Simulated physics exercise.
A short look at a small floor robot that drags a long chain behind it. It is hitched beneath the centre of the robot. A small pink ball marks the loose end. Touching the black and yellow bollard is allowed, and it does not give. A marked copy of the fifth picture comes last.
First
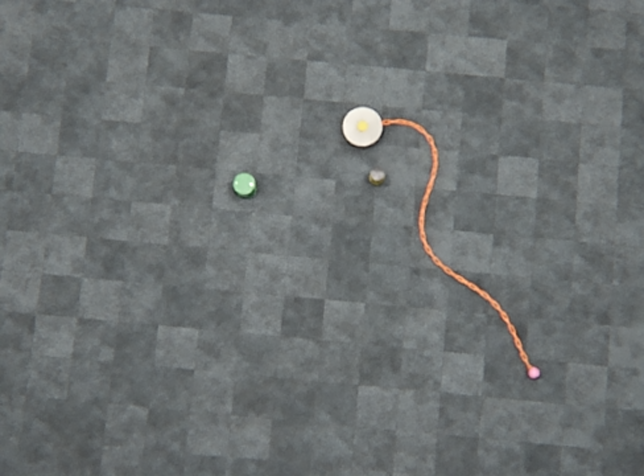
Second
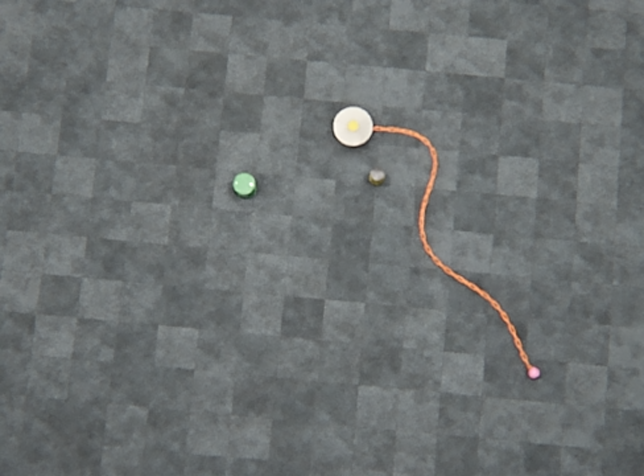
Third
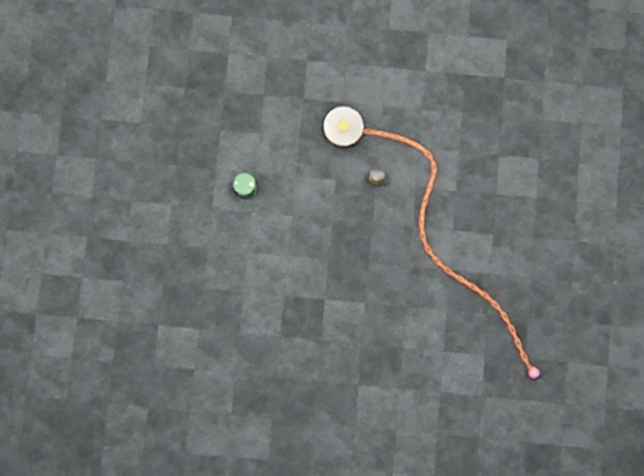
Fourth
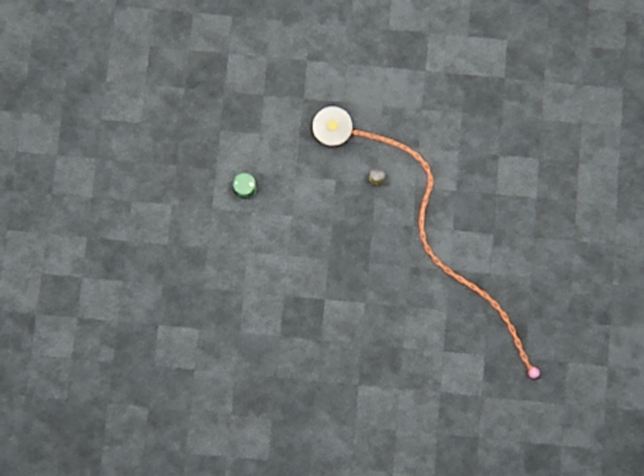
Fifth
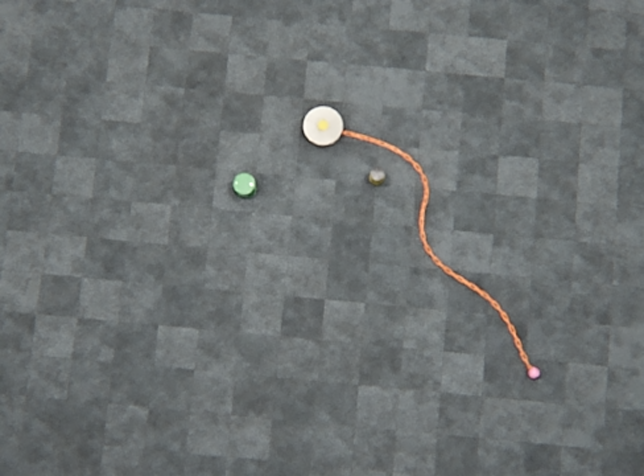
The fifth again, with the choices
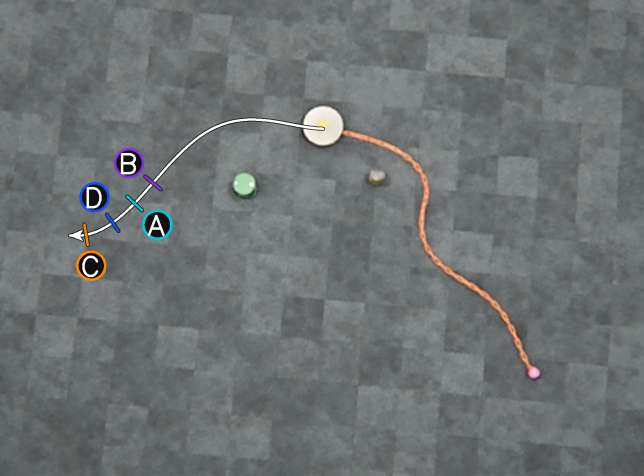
White round robot sliding slowly left across a grey floor, trailing an orange chain past a small bollard, with a green keg nearby.
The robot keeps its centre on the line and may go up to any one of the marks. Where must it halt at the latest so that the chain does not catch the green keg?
B is the last safe stop.
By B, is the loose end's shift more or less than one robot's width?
By then, more.
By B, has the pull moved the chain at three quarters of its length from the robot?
Yes.
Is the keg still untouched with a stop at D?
No.
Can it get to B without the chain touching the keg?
Yes.
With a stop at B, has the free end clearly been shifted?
By then, yes.
On the copy, A at (135, 203); B at (153, 183); C at (86, 235); D at (113, 223); the route from (323, 129) via (185, 149) to (70, 235).
On B. First, robot (256, 118), middle of the chain (409, 206), free end (518, 345).
Then, robot (192, 140), middle of the chain (370, 169), free end (483, 299).
Finally, robot (152, 182), middle of the chain (332, 168), free end (459, 269); only the bollard has been touched, if anything.
By contrast, A brings the chain against the keg; C brings the chain against the keg; D brings the chain against the keg.
